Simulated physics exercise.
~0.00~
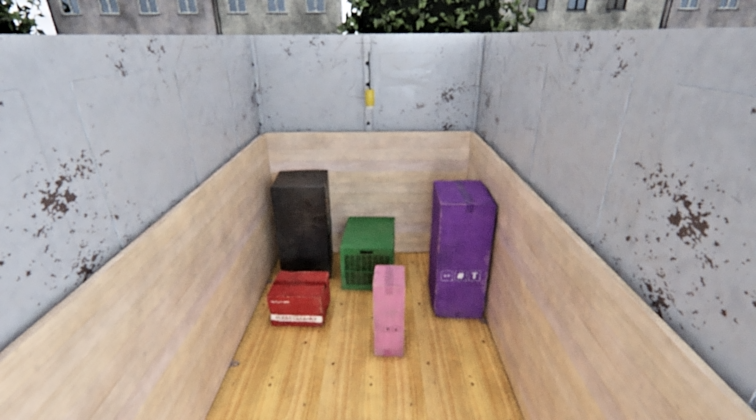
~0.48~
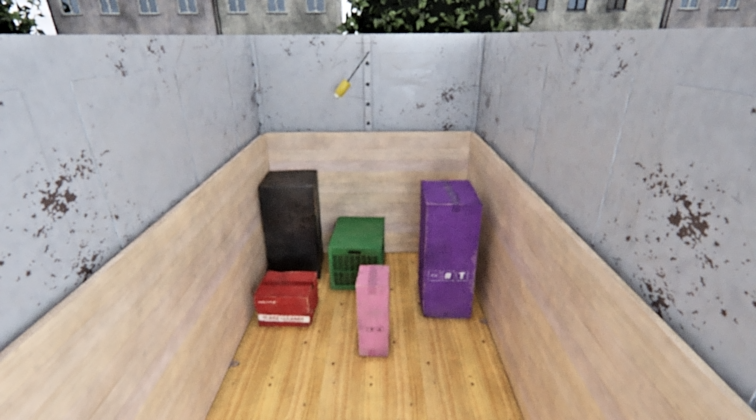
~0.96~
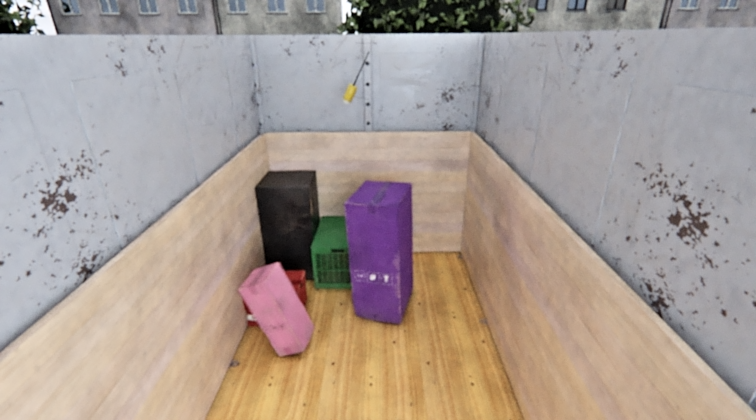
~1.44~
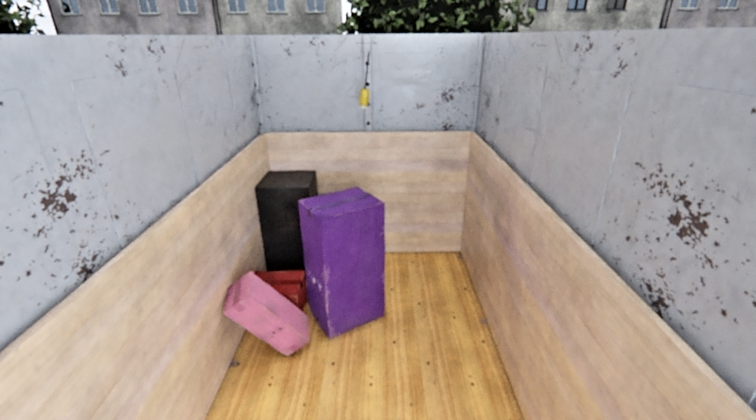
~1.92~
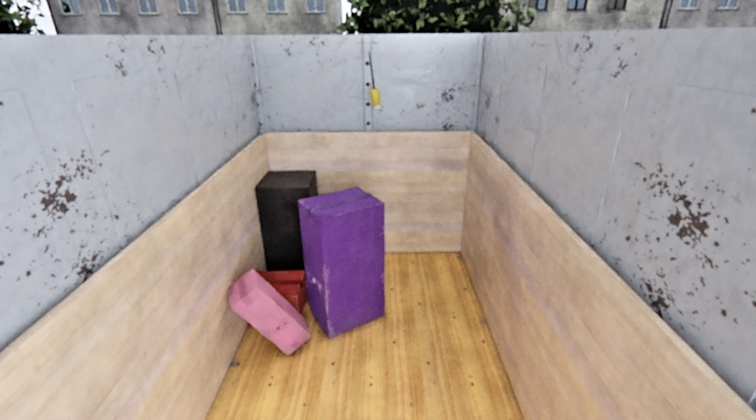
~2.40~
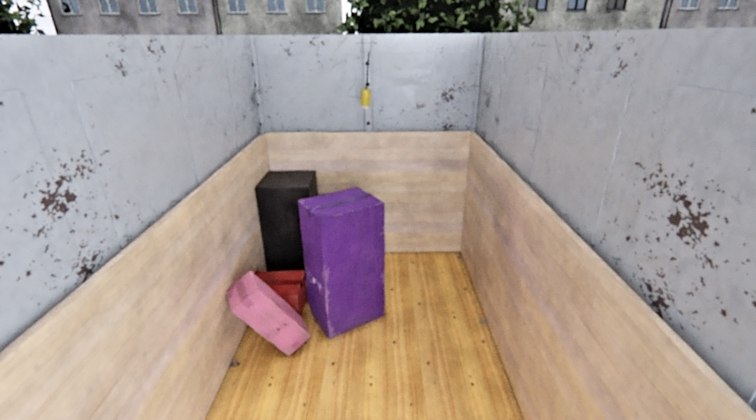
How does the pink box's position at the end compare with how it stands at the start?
At the start the pink box stands upright on the floor, but by the end it is leaning over at the left side of the load bay.
